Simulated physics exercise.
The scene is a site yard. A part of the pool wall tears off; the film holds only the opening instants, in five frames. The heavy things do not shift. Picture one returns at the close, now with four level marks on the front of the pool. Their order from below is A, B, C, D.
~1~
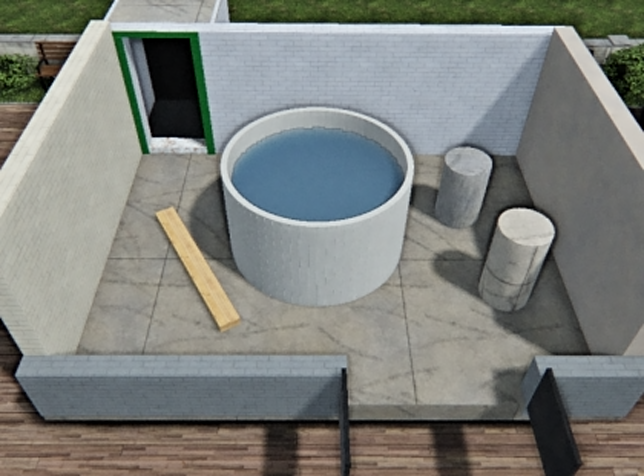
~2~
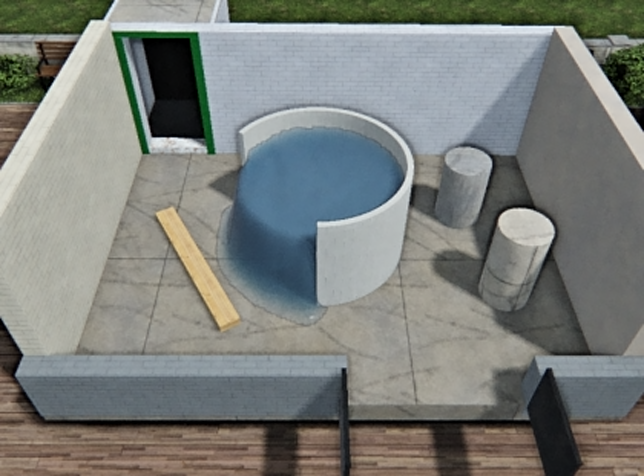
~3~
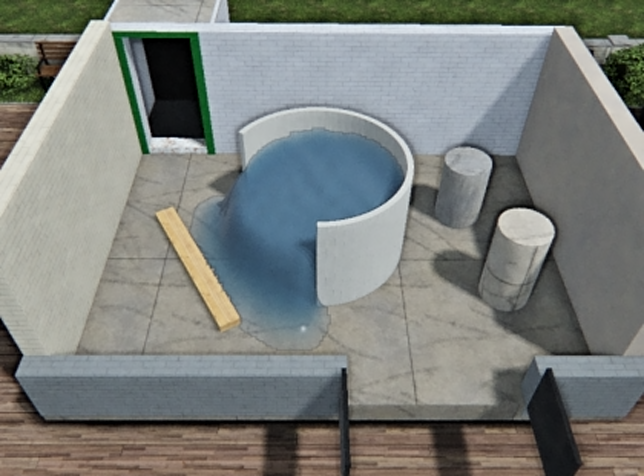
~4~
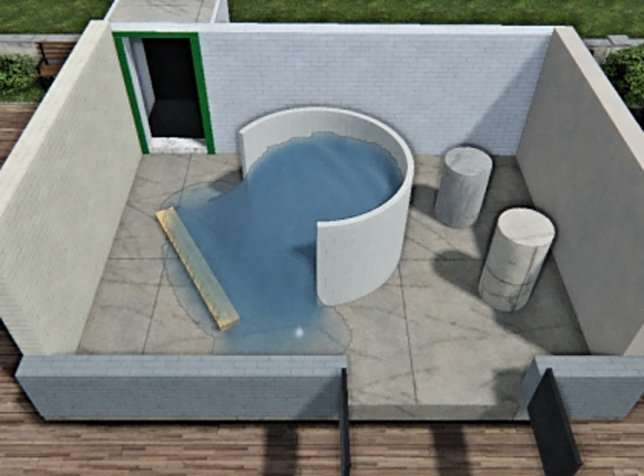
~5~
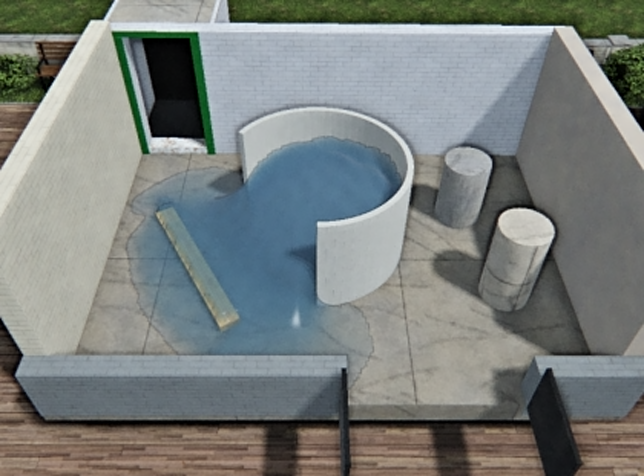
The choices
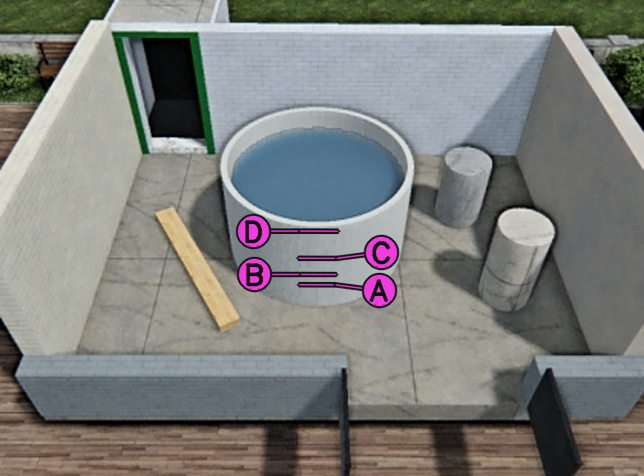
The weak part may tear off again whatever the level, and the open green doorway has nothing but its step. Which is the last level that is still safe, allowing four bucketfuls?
A is the one.
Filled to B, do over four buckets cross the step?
Yes, it does.
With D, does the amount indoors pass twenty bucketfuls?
Yes, clearly.
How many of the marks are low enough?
One of them.
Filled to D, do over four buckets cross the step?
Yes, it does.
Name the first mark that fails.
Here it is mark B.
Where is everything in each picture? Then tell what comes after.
Water in the pool at rest, its middle at (317, 177); foot of the green doorway at (179, 153); open gate at (442, 353), in the first picture.
Front seen at (303, 304), 3 % of the ground wet, in the second picture.
Front seen at (213, 200), 8 % of the ground wet, in the third picture.
Front seen at (185, 191), 18 % of the ground wet, in the fourth picture.
Front seen at (181, 175), 29 % of the ground wet, in the fifth picture.
On the marked copy, A at (317, 284); B at (317, 274); C at (317, 258); D at (317, 231); from the bottom up A, B, C, D.
With A, a bucket or two gets in.
With B, about 10 bucketfuls get in.
With C, dozens of bucketfuls pour in.
With D, dozens of bucketfuls pour in.
